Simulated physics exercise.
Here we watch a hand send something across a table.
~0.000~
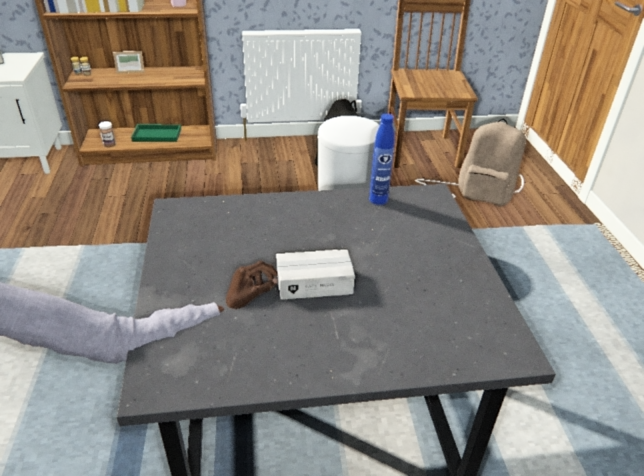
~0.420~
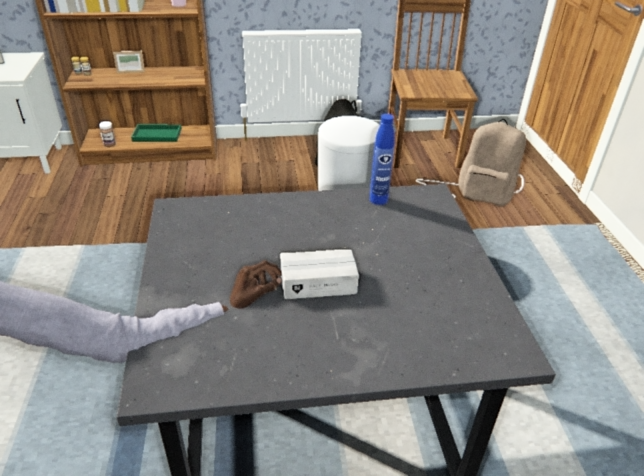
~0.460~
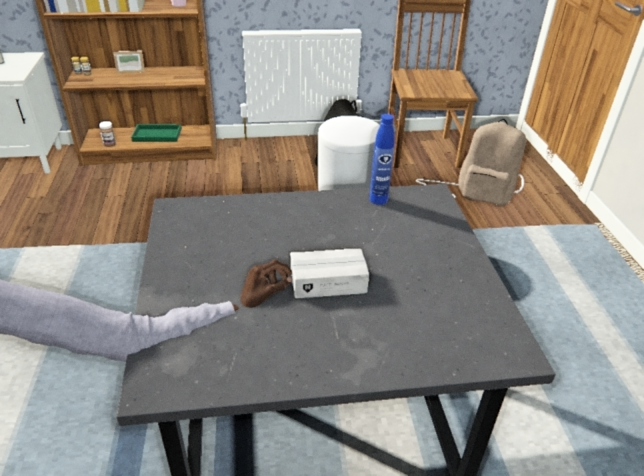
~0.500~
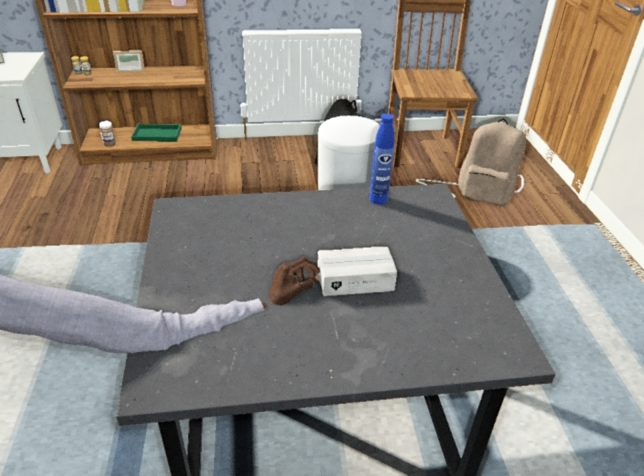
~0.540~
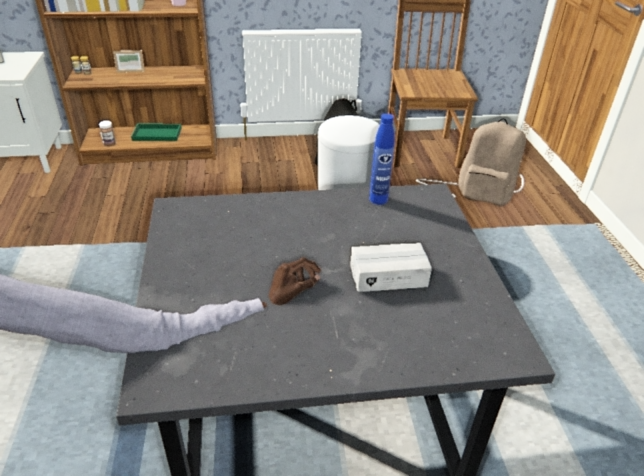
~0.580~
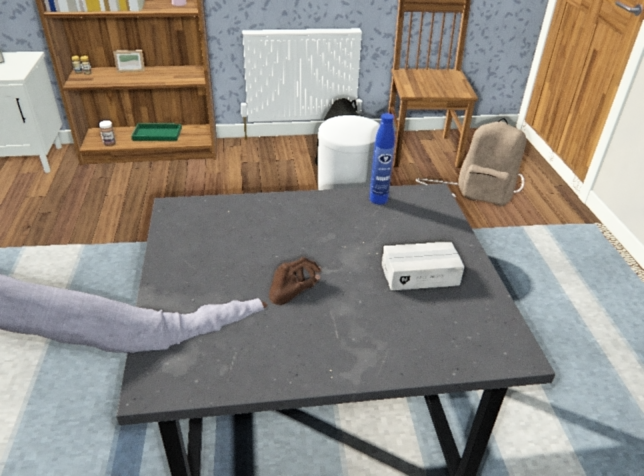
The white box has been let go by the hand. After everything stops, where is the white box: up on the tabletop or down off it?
It is down off the table.
By 0.68 s, white box moved well along near (488, 260).
By 0.88 s, white box now off the table.
By 0.98 s, things are still on the move.
By 1.18 s, as before.
When it is over (1.3 s), off the table, white box.
